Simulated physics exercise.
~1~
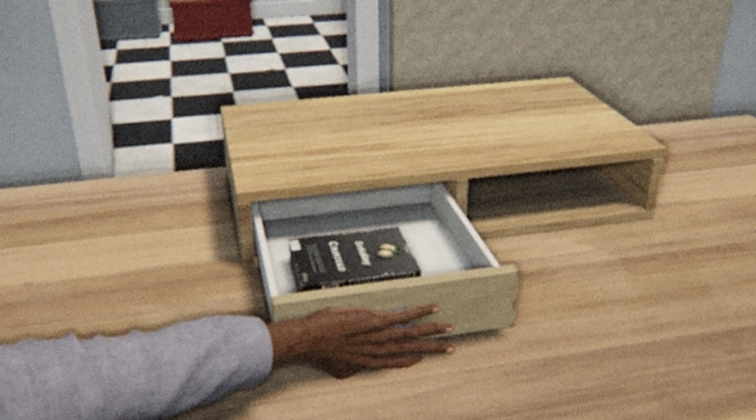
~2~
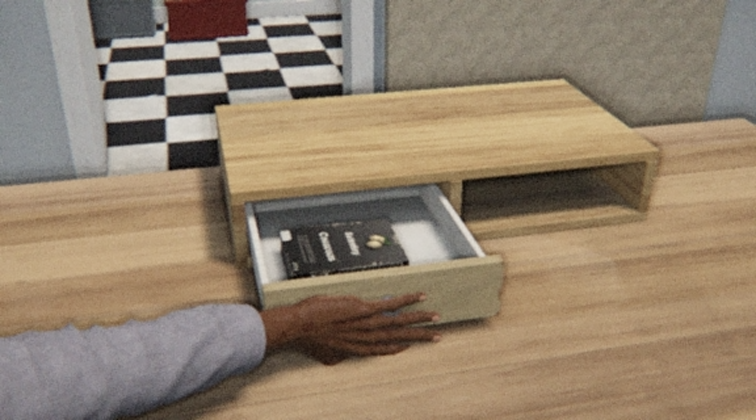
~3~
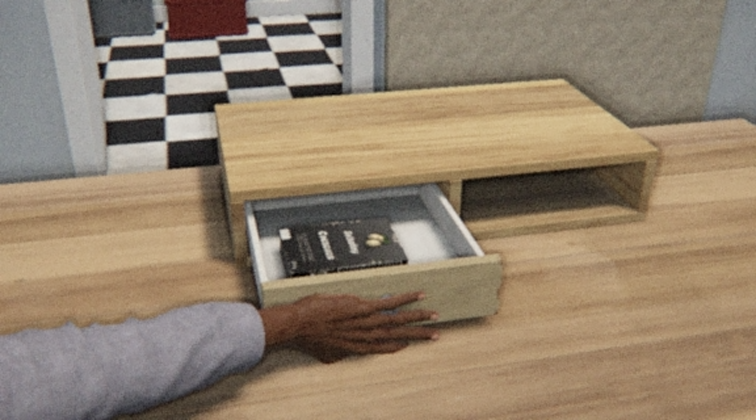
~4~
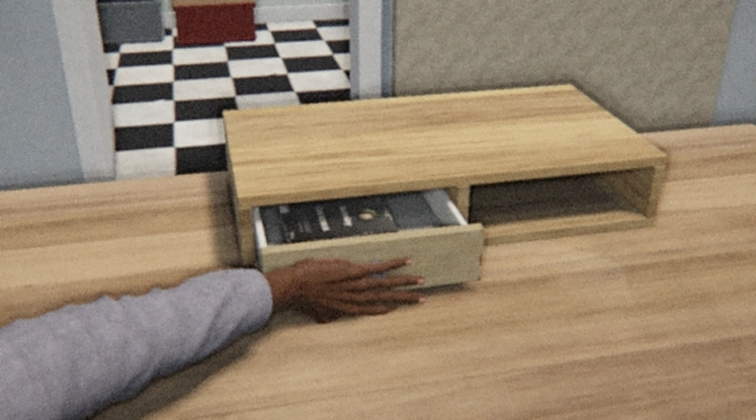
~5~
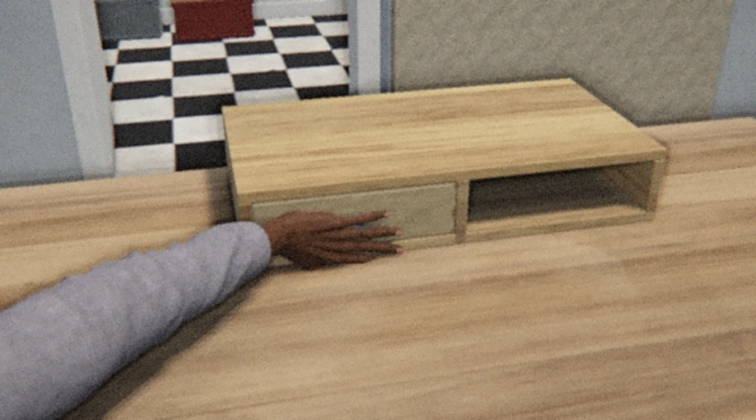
On a wooden tabletop, with a black and white checkered floor beyond it, sits a low wooden chest with an open drawer on the left and an empty compartment on the right. A black packet lies inside the pale-lined drawer, and a hand in a grey sleeve rests against its front. The hand pushes the drawer in a little, then holds it there briefly. It pushes again, and the packet slides back with the drawer, partly hidden beneath the top. Finally the drawer goes all the way in, shutting flush and hiding the packet, with the hand still at its front.
